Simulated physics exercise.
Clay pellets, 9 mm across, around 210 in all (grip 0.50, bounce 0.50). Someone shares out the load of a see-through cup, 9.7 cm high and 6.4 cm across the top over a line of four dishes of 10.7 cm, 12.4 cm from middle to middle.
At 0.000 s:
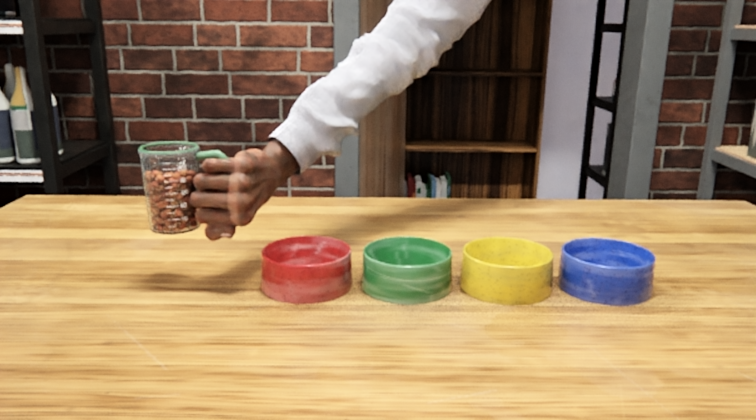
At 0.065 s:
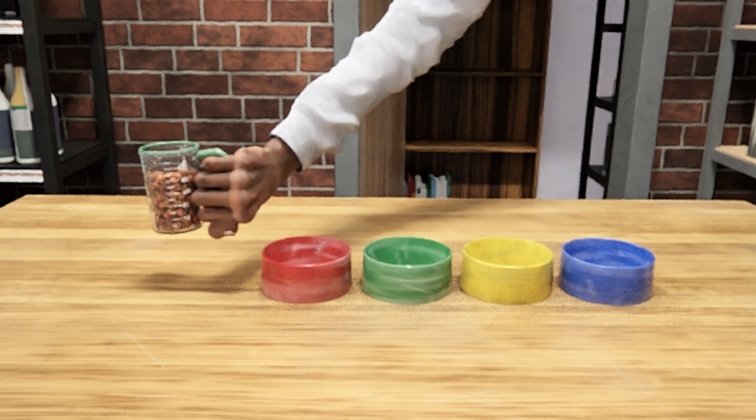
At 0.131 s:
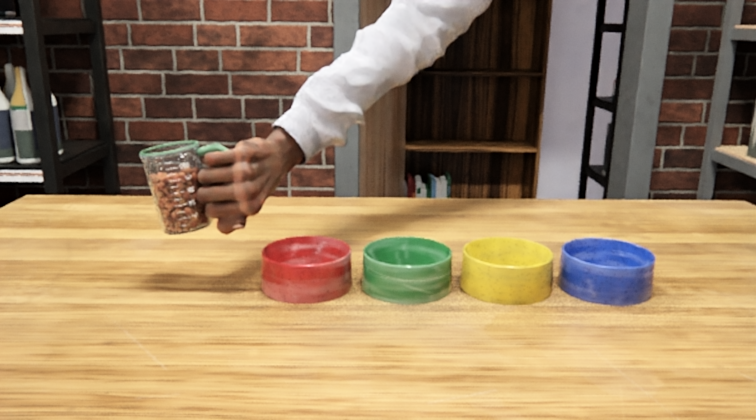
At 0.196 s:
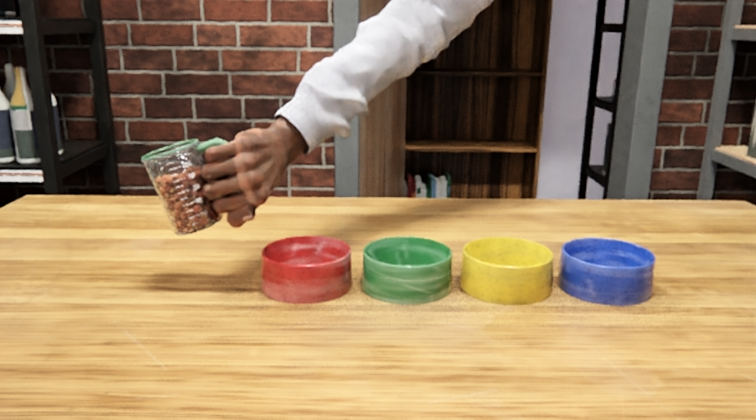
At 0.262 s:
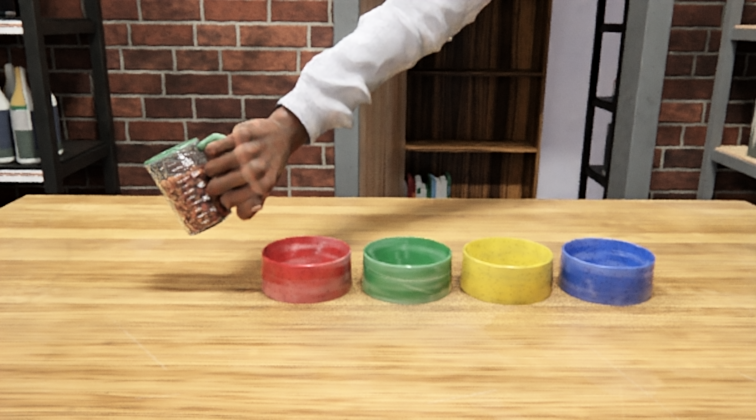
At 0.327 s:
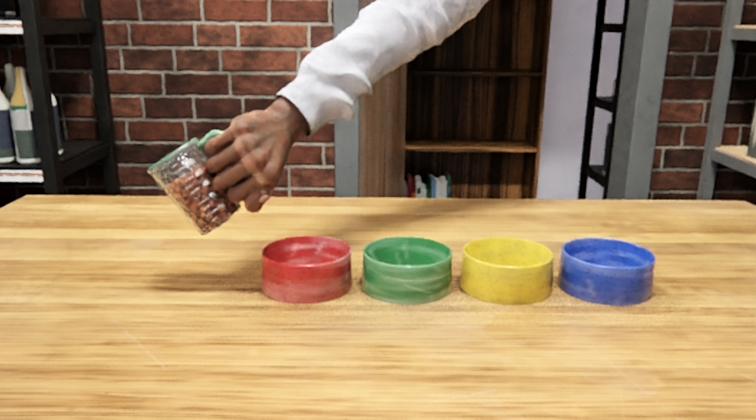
The footage shows a hand holding a clear cup of reddish-brown pellets above a wooden table, left of red, green, yellow and blue dishes in a row. The hand moves the cup slightly right while steadily tilting it leftward.
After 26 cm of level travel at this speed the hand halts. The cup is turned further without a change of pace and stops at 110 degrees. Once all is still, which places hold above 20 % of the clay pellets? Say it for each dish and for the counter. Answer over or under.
Red dish: Over; blue dish: Under; green dish: Under; yellow dish: Under; on the counter: Over.
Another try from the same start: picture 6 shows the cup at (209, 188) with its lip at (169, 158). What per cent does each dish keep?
Red 100, blue 0, green 0, yellow 0.
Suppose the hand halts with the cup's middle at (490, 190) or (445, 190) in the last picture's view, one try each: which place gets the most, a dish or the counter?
The winner: Counter; counter.
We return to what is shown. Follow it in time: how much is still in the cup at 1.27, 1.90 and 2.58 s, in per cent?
About 50, 5, 0.
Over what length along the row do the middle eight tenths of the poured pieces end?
About 14 cm.
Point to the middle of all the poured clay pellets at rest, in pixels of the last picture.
At about (237, 281).
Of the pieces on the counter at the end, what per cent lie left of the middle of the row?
About 100 per cent.
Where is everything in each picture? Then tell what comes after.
In the first picture, cup at (172, 188), tilt 0 degrees, lip at (141, 148), moved 0.0 cm; middle of the pieces at (171, 196); red dish at (307, 250); green dish at (407, 251); yellow dish at (508, 252); blue dish at (608, 253).
In the second picture, cup at (174, 188), tilt 2 degrees, lip at (142, 149), moved 0.2 cm; middle of the pieces at (173, 196).
In the third picture, cup at (179, 188), tilt 9 degrees, lip at (143, 152), moved 0.8 cm; middle of the pieces at (179, 196).
In the fourth picture, cup at (185, 188), tilt 17 degrees, lip at (144, 157), moved 1.5 cm; middle of the pieces at (186, 196).
In the fifth picture, cup at (191, 188), tilt 25 degrees, lip at (147, 163), moved 2.2 cm; middle of the pieces at (193, 196).
In the sixth picture, cup at (197, 188), tilt 33 degrees, lip at (151, 169), moved 3.0 cm; middle of the pieces at (201, 196); red dish at (307, 250); green dish at (407, 251); yellow dish at (508, 252); blue dish at (608, 253). The cup turns about 125 degrees a second and travels 11 cm a second.
After 1.27 s, tilt 110 degrees; cup holds 50 %.
After 1.90 s, tilt 110 degrees; cup holds 5 %, red 20 %.
After 2.58 s, tilt 110 degrees; cup holds 0 %, red 25 %.
By 2.9 s all is still; red 25 %, blue 0 %, green 0 %, yellow 0 %, counter 75 %.
